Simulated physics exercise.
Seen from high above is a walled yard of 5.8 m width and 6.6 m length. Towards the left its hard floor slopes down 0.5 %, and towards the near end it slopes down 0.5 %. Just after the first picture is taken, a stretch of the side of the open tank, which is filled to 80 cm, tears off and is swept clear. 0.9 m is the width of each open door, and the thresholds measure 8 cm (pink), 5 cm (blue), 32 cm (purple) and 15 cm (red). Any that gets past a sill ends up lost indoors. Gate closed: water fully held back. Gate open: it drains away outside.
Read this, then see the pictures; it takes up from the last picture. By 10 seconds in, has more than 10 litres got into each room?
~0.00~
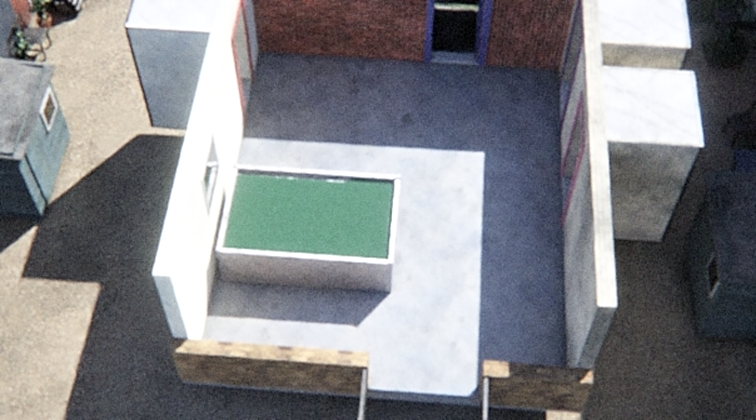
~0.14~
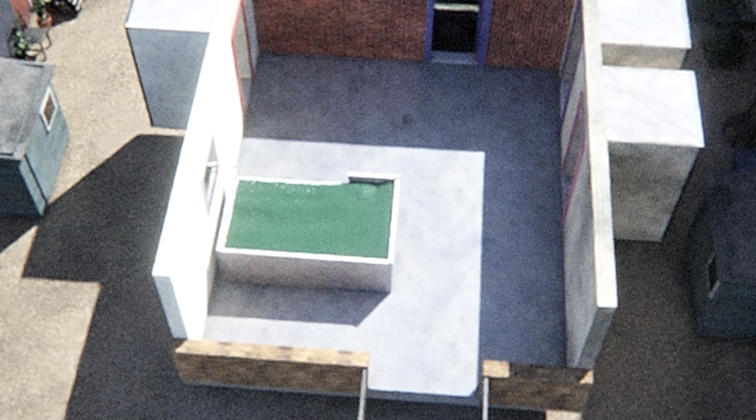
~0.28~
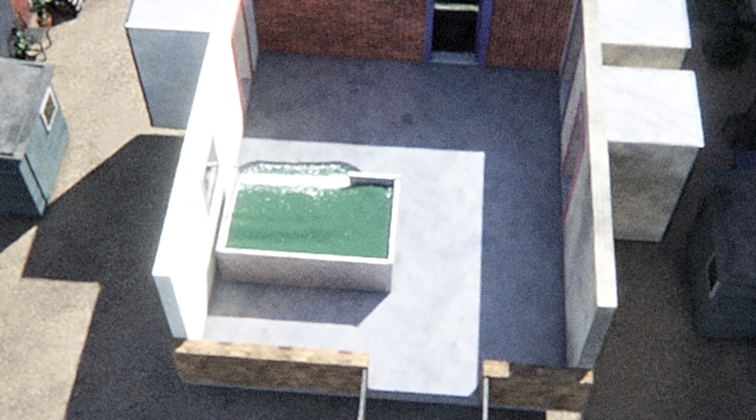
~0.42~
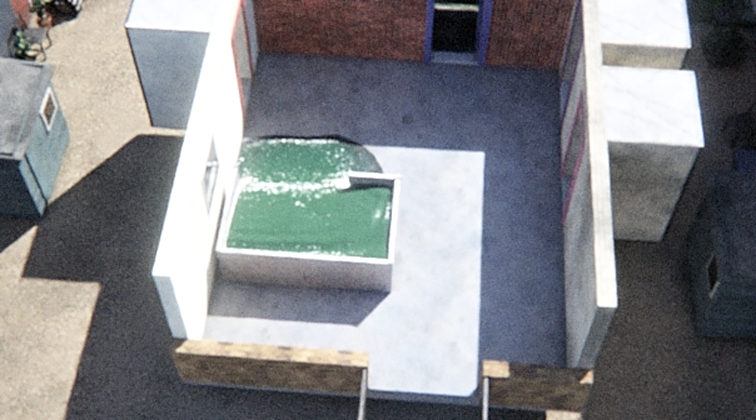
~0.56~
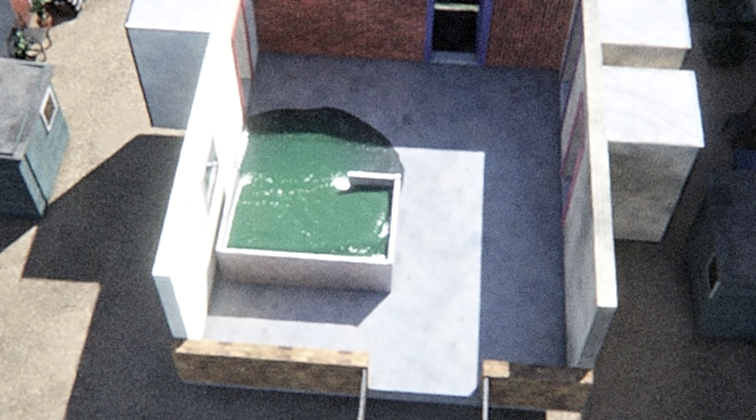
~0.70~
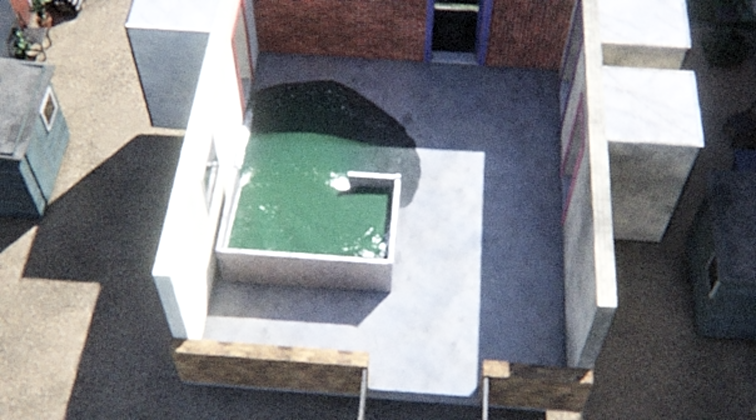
My prediction: At the pink door the total will be higher than the limit; at the blue door the total will be higher than the limit; at the purple door the total will be lower than the limit; at the red door the total will be higher than the limit.
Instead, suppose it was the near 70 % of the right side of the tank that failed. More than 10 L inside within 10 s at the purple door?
Then: Purple short of it.
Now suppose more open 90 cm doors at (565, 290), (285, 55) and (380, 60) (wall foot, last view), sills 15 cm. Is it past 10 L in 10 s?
In that order: Under, above, above.
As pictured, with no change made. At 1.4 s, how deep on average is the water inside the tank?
Mean depth: Some 42 cm.
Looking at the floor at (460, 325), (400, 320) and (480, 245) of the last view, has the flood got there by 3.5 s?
First spot bone dry, second bone dry, third bone dry.
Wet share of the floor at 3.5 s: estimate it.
Around 55 per cent wet.
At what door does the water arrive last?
Last comes the pink one.
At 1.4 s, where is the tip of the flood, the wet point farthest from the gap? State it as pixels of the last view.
I'd put it close to (437, 66).
After 1.4 s water covers 35 % of the floor and is deepest (64 cm) near (257, 63); pink door not reached, blue door not reached, purple door not reached, red door 23 cm at the sill, 0 L in.
After 2.2 s water covers 35 % of the floor and is deepest (52 cm) near (266, 63); pink door not reached, blue door 13 cm at the sill, 9 L in, purple door not reached, red door 26 cm at the sill, 16 L in.
After 3.5 s water covers 55 % of the floor and is deepest (33 cm) near (552, 102); pink door not reached, blue door 11 cm at the sill, 40 L in, purple door 32 cm at the sill, 0 L in, red door 29 cm at the sill, 94 L in.
After 6.0 s water covers 80 % of the floor and is deepest (22 cm) near (546, 387); pink door 11 cm at the sill, 38 L in, blue door 8 cm at the sill, 68 L in, purple door 19 cm at the sill, 0 L in, red door 13 cm at the sill, 146 L in.
After 10.0 s water covers 95 % of the floor and is deepest (15 cm) near (511, 384); pink door 7 cm at the sill, 48 L in, blue door 8 cm at the sill, 108 L in, purple door 7 cm at the sill, 0 L in, red door 7 cm at the sill, 147 L in.
